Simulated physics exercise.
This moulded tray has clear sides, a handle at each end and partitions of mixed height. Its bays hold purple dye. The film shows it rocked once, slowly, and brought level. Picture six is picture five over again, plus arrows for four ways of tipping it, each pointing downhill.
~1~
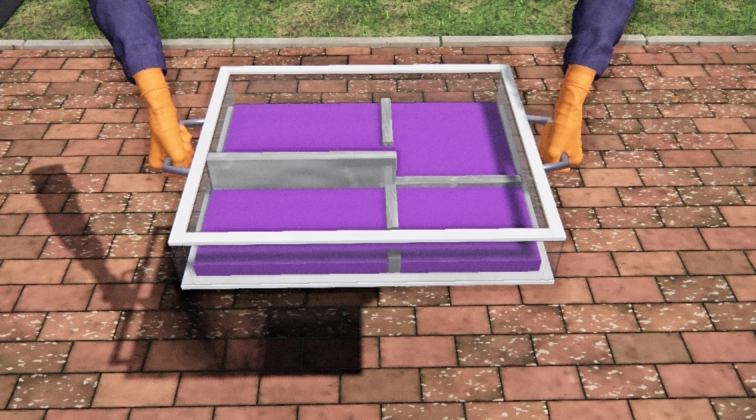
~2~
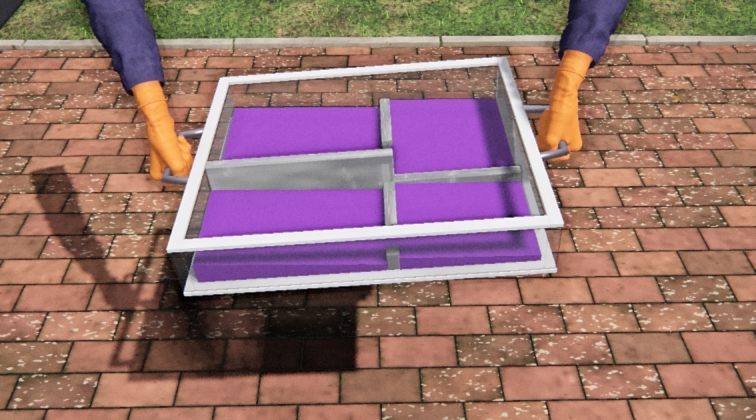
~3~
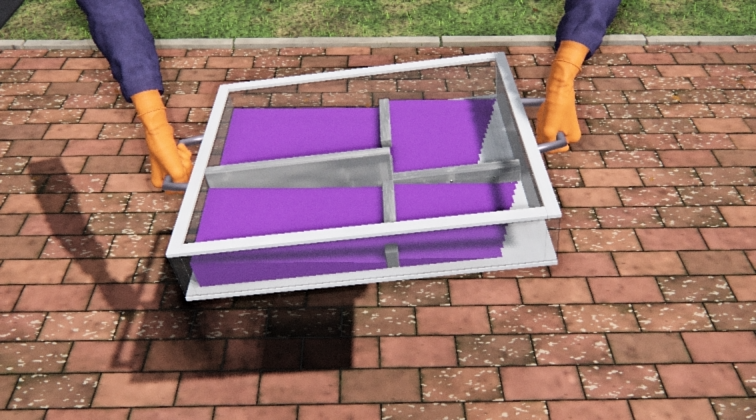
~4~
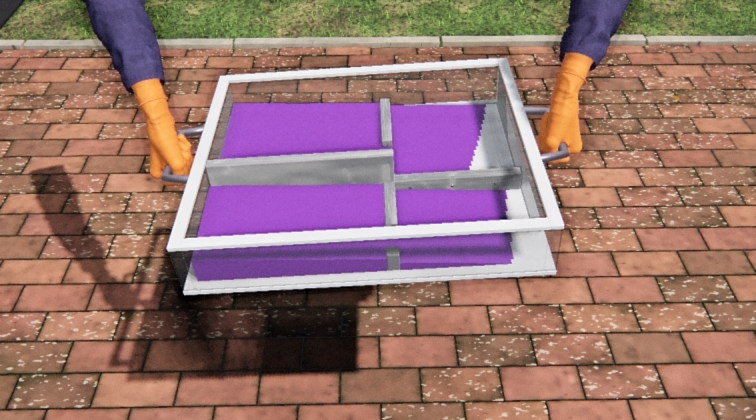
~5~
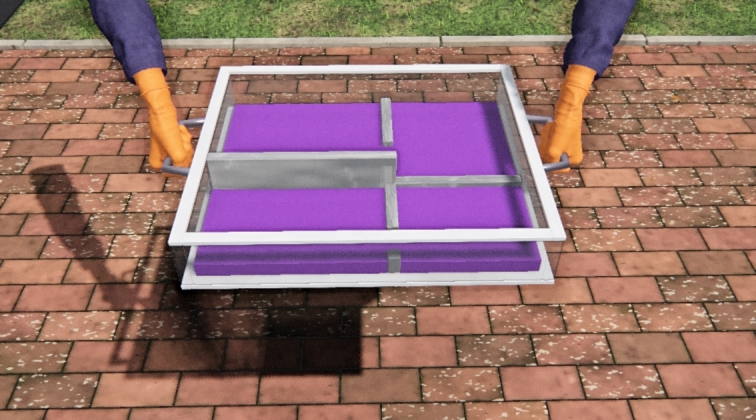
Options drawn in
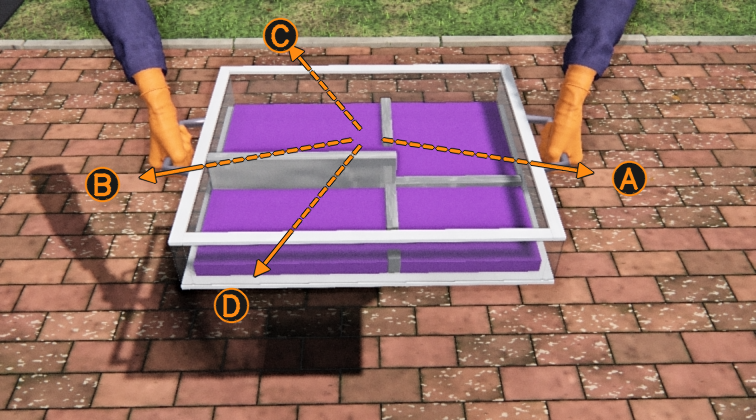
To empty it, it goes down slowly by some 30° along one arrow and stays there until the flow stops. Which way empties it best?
Direction A does it best.
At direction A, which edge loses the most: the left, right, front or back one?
The right rim.
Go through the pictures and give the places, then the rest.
The tray is level; deepest in the front right bay, at (461, 220), shallowest in the back left, in the first frame.
Tipped about 4° down to the left; no wall is crossed, in the second frame.
Tipped about 7° down to the left; no wall is crossed, in the third frame.
Tipped about 4° down to the left; no wall is crossed, in the fourth frame.
The tray is level; deepest in the front left bay, at (298, 222), shallowest in the back right, in the fifth frame.
In orange, A ends at (587, 172); B ends at (145, 176); C ends at (292, 49); D ends at (258, 272).
With A, about 36 % stays in the tray, the largest part in the front right bay.
With B, about 52 % stays in the tray, the largest part in the back left bay.
With C, about 51 % stays in the tray, the largest part in the back left bay.
With D, about 50 % stays in the tray, the largest part in the front left bay.
